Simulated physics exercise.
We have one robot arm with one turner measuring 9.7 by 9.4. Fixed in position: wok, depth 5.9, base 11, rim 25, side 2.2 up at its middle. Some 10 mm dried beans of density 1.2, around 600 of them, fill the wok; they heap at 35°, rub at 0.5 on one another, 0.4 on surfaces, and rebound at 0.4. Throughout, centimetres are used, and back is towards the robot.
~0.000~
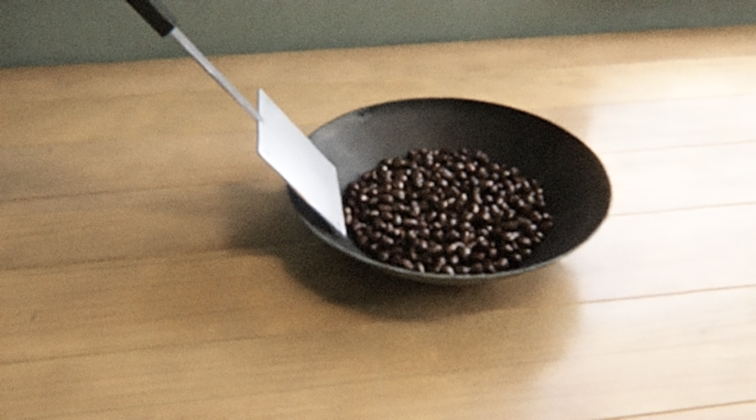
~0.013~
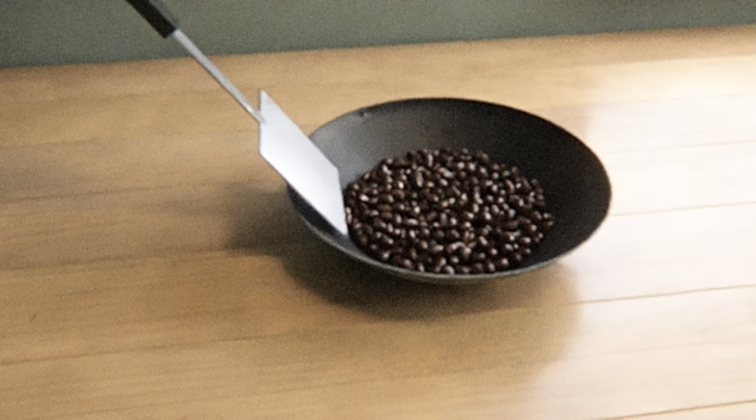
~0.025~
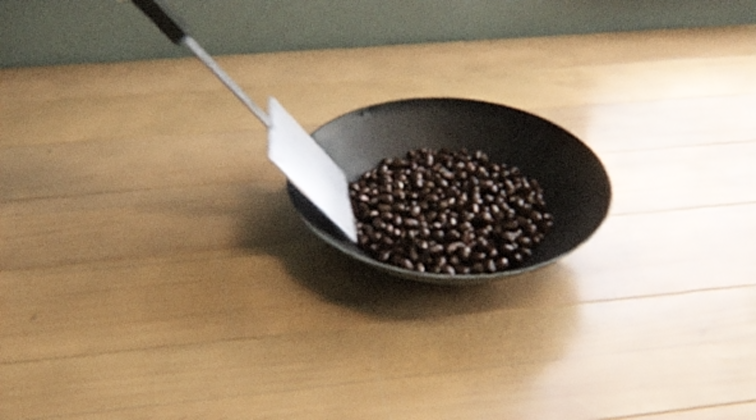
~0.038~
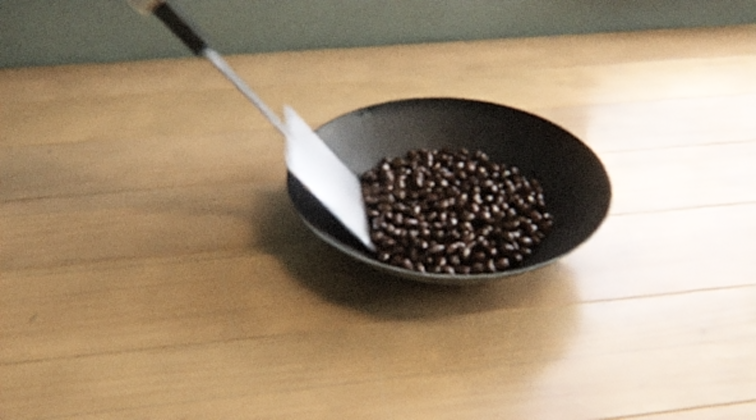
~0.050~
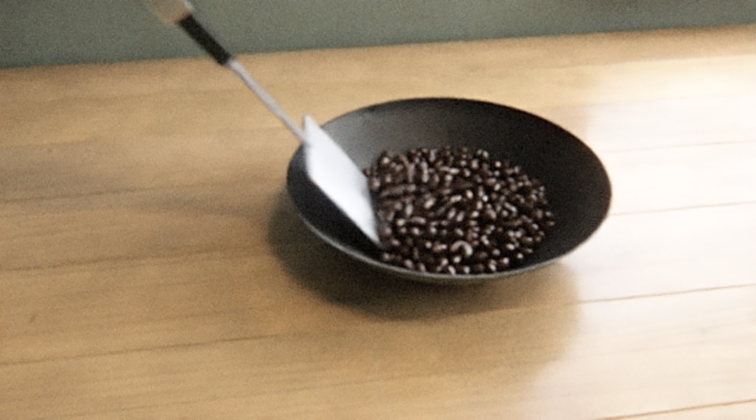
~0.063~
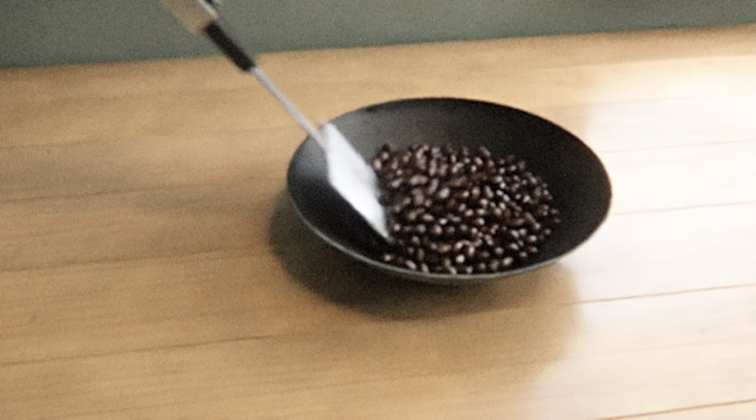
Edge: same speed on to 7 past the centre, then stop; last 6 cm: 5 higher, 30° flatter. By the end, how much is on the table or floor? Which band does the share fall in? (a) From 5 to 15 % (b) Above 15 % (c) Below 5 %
(b) Above 15 %.
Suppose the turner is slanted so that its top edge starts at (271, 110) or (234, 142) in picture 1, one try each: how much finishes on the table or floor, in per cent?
Some 35 and 25 per cent.
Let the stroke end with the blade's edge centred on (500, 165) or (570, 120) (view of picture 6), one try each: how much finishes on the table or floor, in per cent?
Estimates, in order: 15 % and 55 %.
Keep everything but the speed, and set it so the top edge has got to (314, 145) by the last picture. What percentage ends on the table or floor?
I'd say around 30 per cent.
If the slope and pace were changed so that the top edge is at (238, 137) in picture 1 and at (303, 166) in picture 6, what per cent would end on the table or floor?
Roughly 30 %.
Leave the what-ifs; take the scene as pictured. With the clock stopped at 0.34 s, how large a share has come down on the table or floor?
15 %.
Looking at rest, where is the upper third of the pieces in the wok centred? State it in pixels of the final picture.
It is centred around (530, 185).
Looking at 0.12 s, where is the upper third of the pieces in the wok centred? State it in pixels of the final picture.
It is centred at roughly (500, 173).
After 0.09 s, sloping 55°, highest piece 11 above the table; 603 in the wok.
After 0.12 s, sloping 45°, highest piece 14 above the table; 602 in the wok, 1 on the blade or in flight.
After 0.34 s, sloping 25°, highest piece 18 above the table; 389 in the wok, 79 on the table or floor, 135 on the blade or in flight.
After 1.39 s, sloping 25°, highest piece 6 above the table; 390 in the wok, 213 on the table or floor.
In the end, 390 in the wok, 213 on the table or floor. That is 35 % on the table or floor.
